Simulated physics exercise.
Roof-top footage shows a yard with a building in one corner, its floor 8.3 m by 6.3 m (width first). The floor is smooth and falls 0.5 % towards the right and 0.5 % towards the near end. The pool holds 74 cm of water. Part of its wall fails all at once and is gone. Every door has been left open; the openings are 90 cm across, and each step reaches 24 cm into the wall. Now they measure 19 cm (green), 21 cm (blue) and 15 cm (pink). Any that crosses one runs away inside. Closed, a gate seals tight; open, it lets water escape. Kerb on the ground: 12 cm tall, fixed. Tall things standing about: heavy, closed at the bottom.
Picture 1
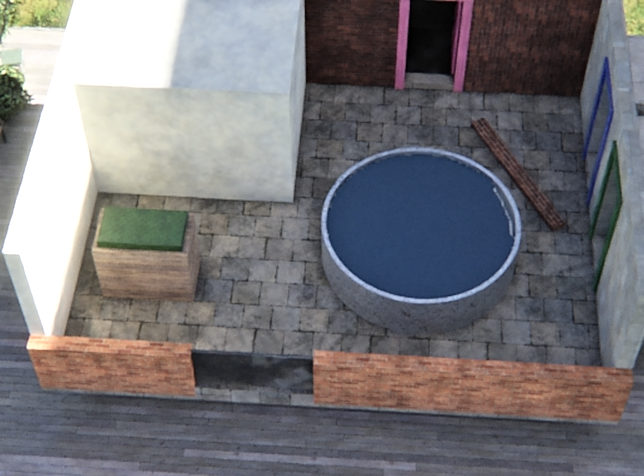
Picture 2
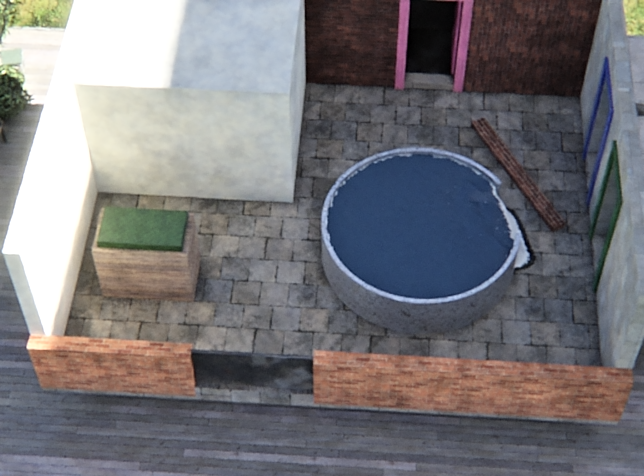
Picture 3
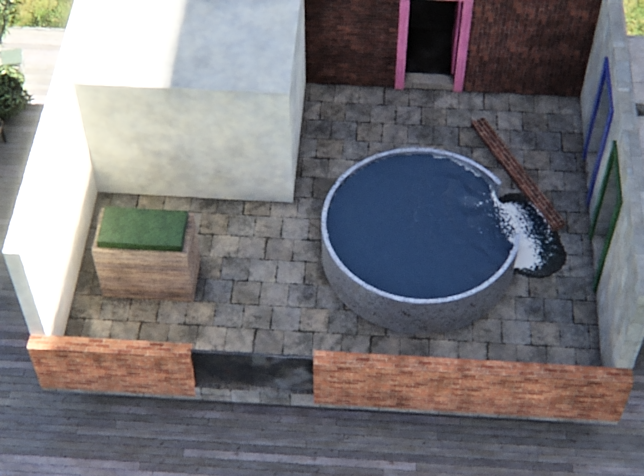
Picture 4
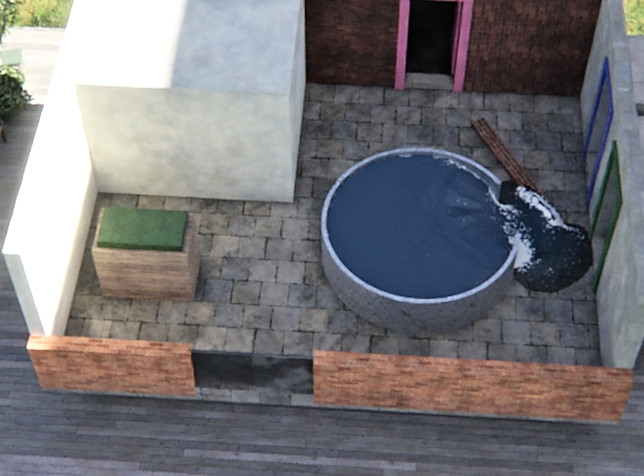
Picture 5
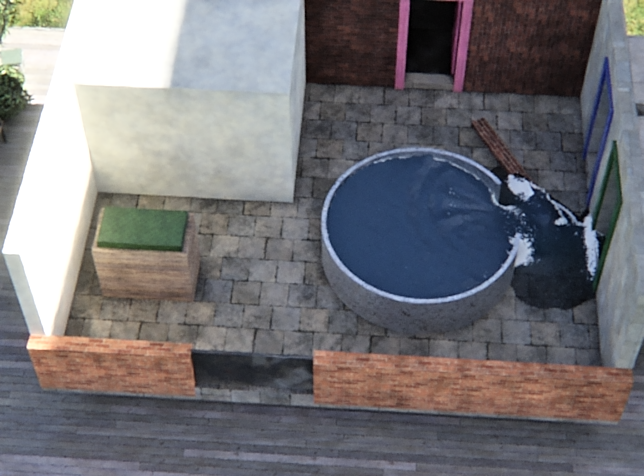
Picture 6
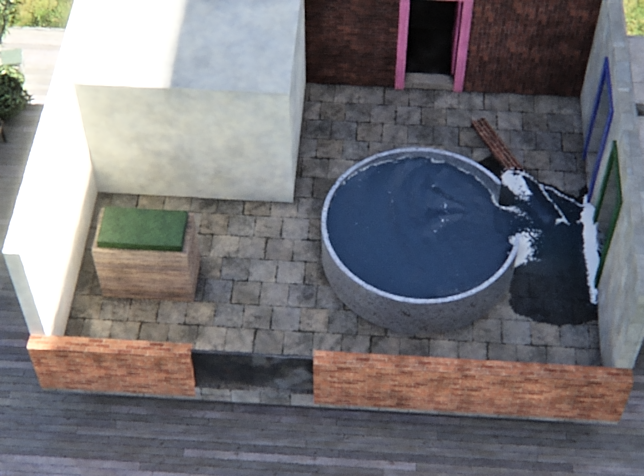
In a walled yard, water bursts from the round pool's right side and spreads along the right wall.
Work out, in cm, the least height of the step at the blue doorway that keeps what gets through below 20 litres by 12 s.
It would have to be about 23 cm high.
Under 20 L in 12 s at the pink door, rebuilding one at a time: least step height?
Door pink, min height approx. 8.5 cm.
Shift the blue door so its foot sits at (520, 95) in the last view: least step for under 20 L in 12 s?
It needs roughly 26 cm.
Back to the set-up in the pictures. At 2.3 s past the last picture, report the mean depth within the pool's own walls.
It averages close to 45 centimetres.
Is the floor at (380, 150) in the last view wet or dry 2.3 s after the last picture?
It is flooded.
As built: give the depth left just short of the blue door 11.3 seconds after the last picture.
It works out to about 13.5 centimetres deep.
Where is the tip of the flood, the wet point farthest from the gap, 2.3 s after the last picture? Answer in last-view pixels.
(361, 92).
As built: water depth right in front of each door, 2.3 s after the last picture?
Green 34, blue 23, pink 8 cm.
Then, 0.7 s after the last picture water covers 20 % of the floor, deepest (52 cm) near (591, 237); 26 cm at the blue door, 0 litres in over its 21 cm step.
Then, 2.3 s after the last picture water covers 40 % of the floor, deepest (42 cm) near (592, 246); 23 cm at the blue door, 26 litres in over its 21 cm step.
Then, 11.3 s after the last picture water covers 95 % of the floor, deepest (18 cm) near (593, 255); 13 cm at the blue door, 31 litres in over its 21 cm step.
At the blue door as built, the water peaked near 28 cm, 1.1 s after the last picture.
Run again over the same 12 s with other heights there, 40 litres in over 20 cm, 8 litres over 26.5 cm. The limit of 20 litres is kept from about 23 cm up.
